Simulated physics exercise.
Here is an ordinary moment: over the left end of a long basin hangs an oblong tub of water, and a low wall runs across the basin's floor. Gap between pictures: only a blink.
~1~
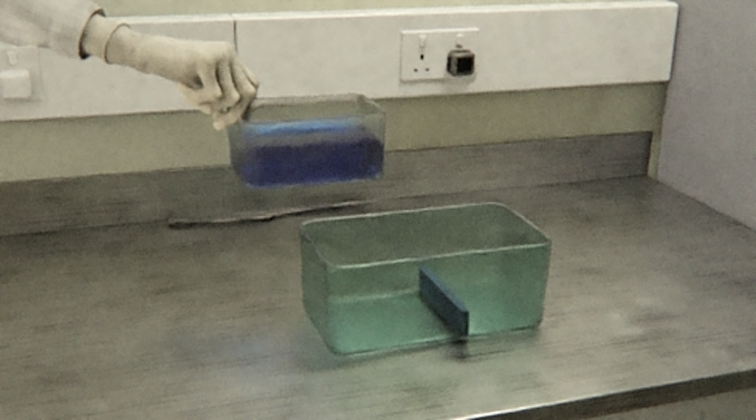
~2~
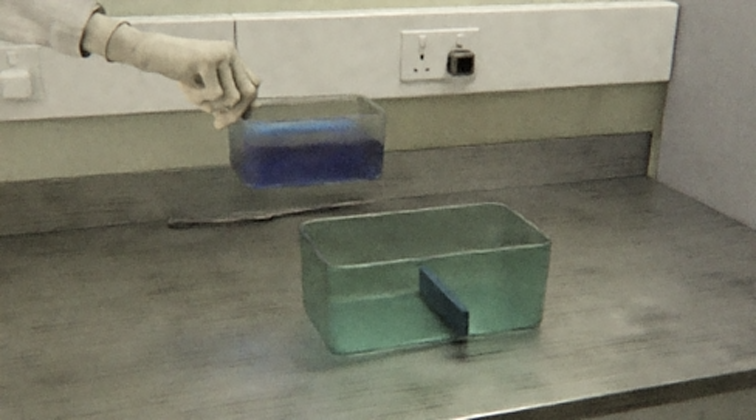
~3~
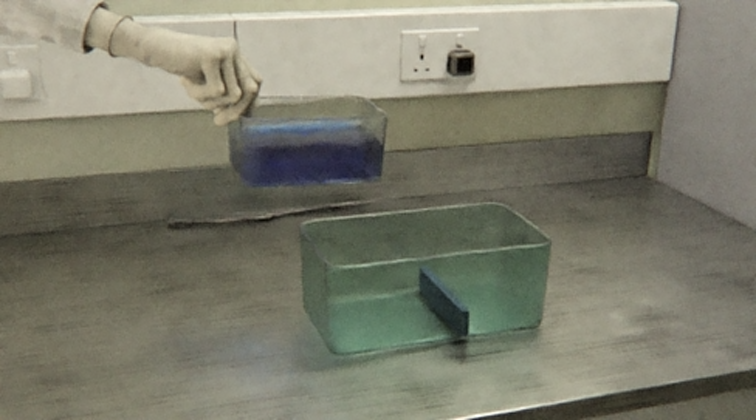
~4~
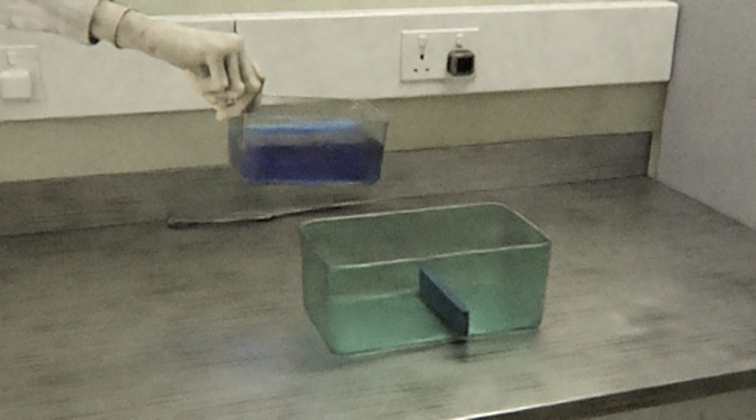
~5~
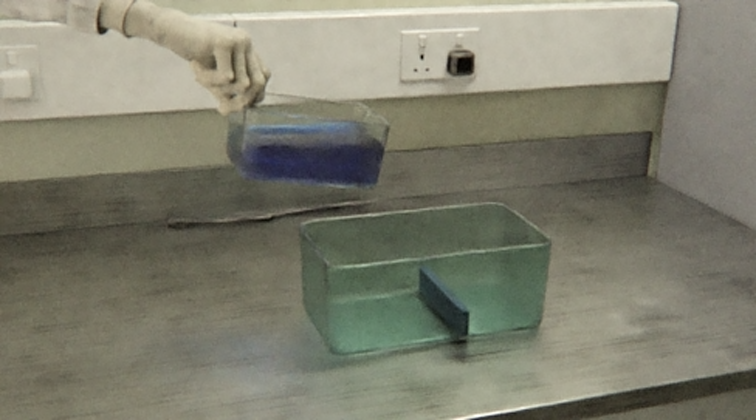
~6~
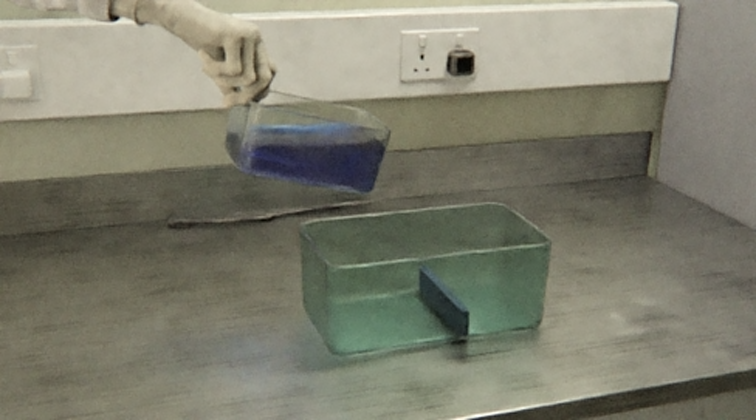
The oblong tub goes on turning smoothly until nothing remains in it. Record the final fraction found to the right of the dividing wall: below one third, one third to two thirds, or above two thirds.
Final fraction right of the wall: Below one third.
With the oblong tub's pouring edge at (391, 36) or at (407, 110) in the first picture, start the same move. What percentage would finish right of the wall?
45 %, then 50 %.
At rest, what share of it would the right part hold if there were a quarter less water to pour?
Roughly 5 in a hundred.
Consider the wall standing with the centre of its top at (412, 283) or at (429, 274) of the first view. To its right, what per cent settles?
The first one comes to 50 percent, while the second comes to 15 percent.
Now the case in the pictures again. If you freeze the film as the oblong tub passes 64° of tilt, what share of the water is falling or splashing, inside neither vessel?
It's about 30 per cent.
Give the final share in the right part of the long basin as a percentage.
I'd say near 5 in a hundred.
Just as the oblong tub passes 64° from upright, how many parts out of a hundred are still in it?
Near 55 per cent.
A moment on, the oblong tub is tipped part way and 55 per cent is still to pour, 15 is left of the wall and 0 right of it.
Next, the oblong tub is tipped on its side and 15 per cent is still to pour, 74 is left of the wall and 2 right of it.
Then the oblong tub is tipped right over and 2 per cent is still to pour, 91 is left of the wall and 6 right of it.
Later the oblong tub is tipped right over and 0 per cent is still to pour, 93 is left of the wall and 6 right of it.
Finally, 93 per cent lies left of the wall, 6 right of it and 0 outside.
